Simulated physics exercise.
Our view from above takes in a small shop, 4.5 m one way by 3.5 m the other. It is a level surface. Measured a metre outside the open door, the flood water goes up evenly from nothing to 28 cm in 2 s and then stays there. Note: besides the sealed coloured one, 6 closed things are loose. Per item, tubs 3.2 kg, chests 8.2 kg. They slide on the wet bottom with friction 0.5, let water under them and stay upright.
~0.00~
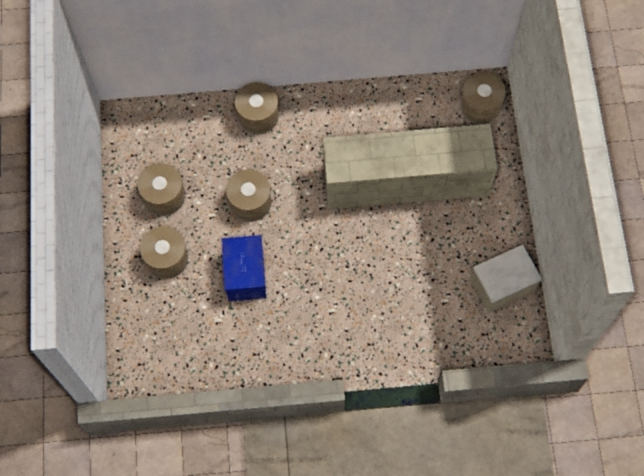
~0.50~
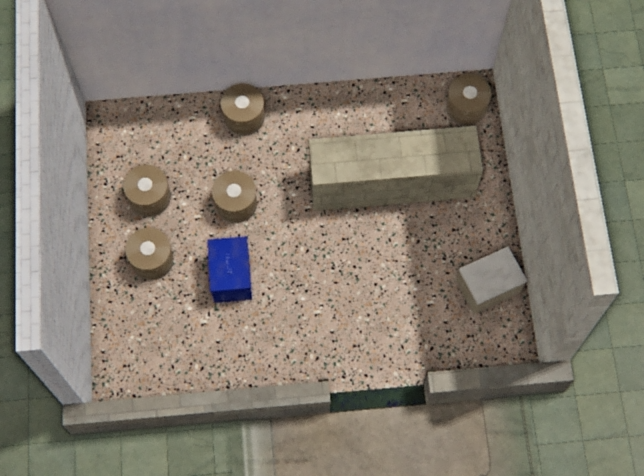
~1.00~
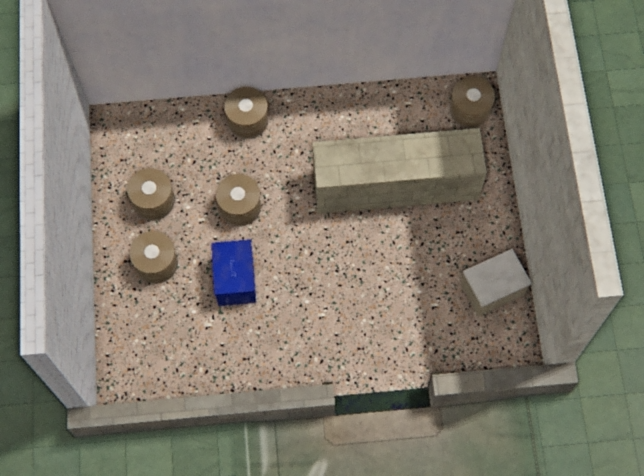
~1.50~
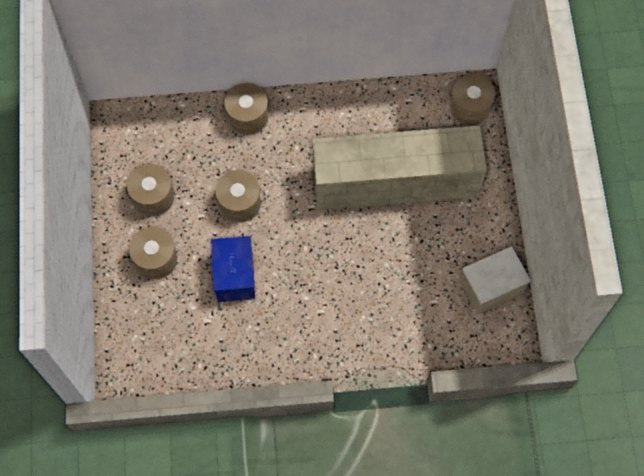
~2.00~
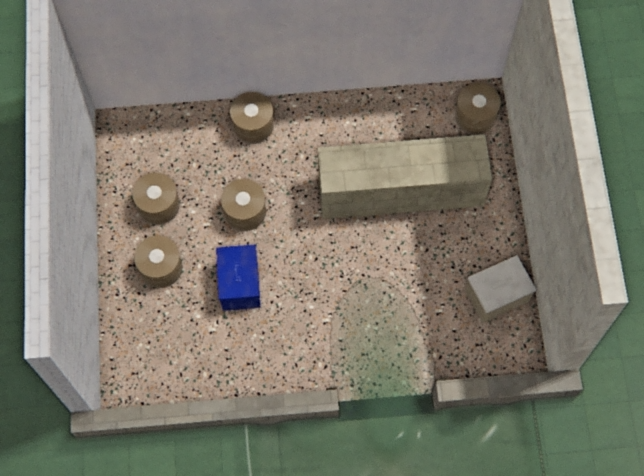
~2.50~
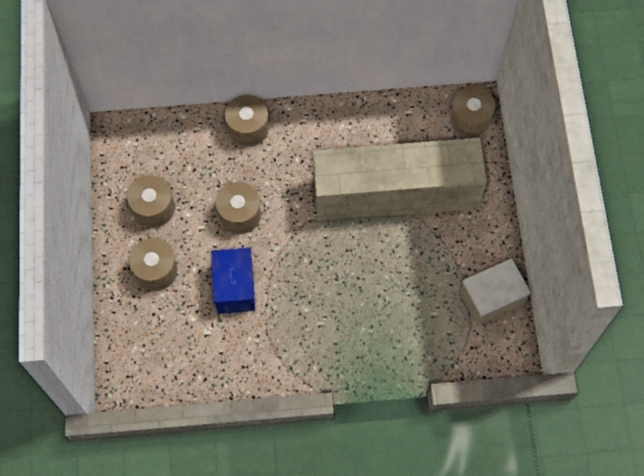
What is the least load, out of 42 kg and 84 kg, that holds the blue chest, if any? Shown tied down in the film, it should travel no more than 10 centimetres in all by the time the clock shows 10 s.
The least is 42 kg.
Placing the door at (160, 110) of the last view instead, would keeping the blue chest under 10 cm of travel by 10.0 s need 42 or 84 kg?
Okay, so the light mass does it.
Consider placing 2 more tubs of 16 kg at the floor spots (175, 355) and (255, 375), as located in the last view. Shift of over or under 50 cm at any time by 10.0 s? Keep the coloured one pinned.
Order as asked: Stays within / stays within.
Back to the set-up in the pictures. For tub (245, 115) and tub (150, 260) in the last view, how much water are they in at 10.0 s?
Depths: Near 12 cm, then near 6 cm.
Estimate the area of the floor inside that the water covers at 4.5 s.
11.0 m2.
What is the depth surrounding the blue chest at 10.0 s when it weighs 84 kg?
Depth: Approx. 8 cm.
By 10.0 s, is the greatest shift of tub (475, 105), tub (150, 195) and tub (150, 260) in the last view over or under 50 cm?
In that order: Beyond, beyond, below.
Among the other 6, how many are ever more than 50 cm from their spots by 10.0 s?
The total is 5.
After 3.5 s the blue chest would be 0 cm from its start with 42 kg and 0 cm from its start with 84 kg; 4 cm of water round it then.
After 4.5 s the blue chest would be 0 cm from its start with 42 kg and 0 cm from its start with 84 kg; 4 cm of water round it then.
After 7.0 s the blue chest would be 0 cm from its start with 42 kg and 0 cm from its start with 84 kg; 6 cm of water round it then.
After 10.0 s the blue chest would be 0 cm from its start with 42 kg and 0 cm from its start with 84 kg; 8 cm of water round it then.
